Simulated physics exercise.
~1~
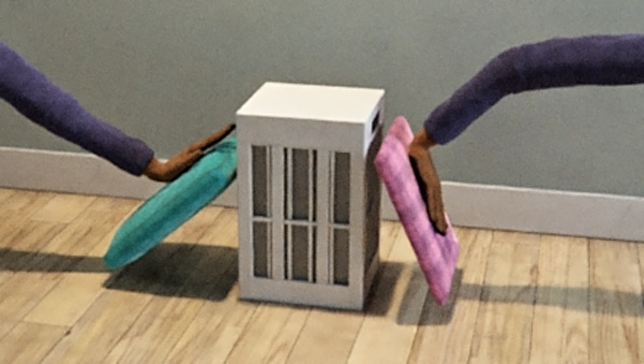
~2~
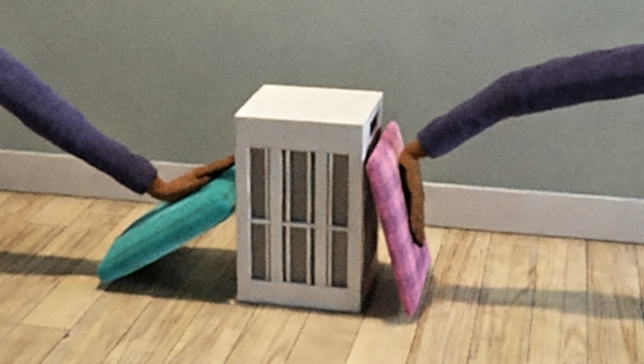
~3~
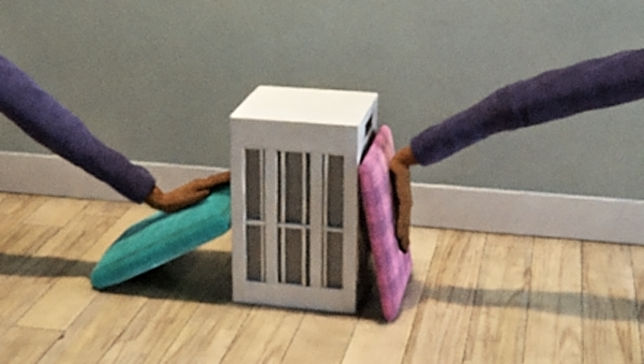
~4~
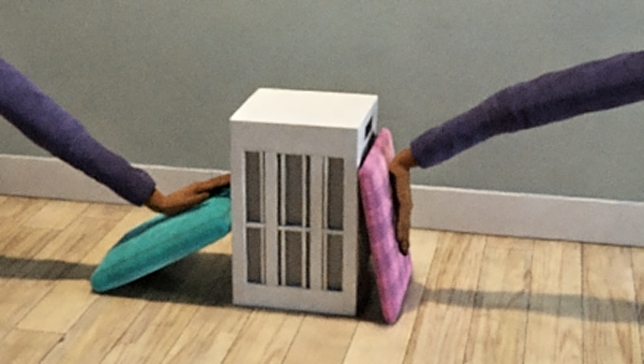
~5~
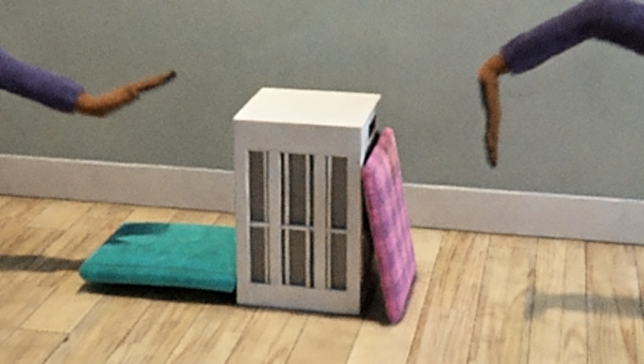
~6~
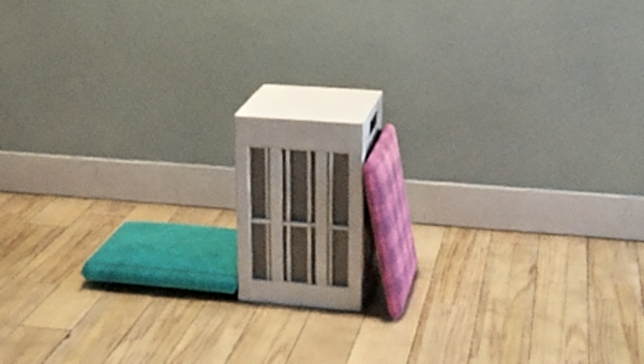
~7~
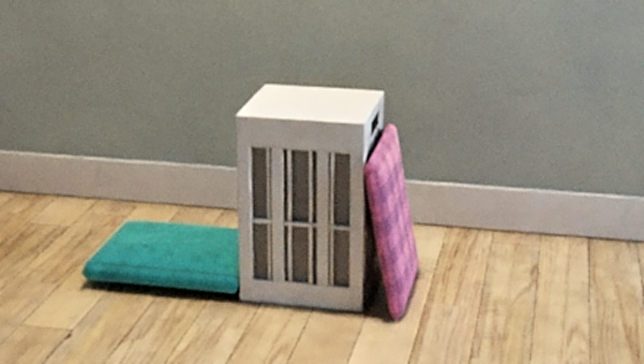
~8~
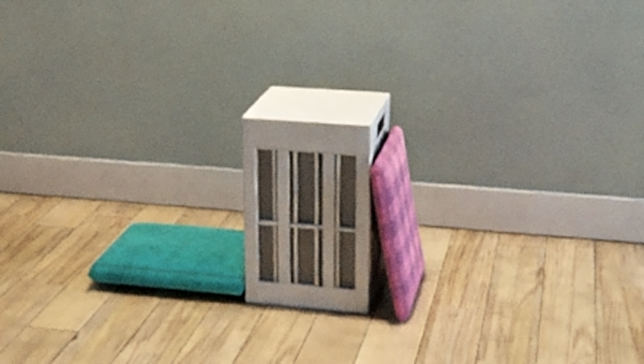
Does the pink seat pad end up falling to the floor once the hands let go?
No, the pink seat pad stays leaning against the right side of the white crate. It is the turquoise cushion that drops and lies flat on the floor.
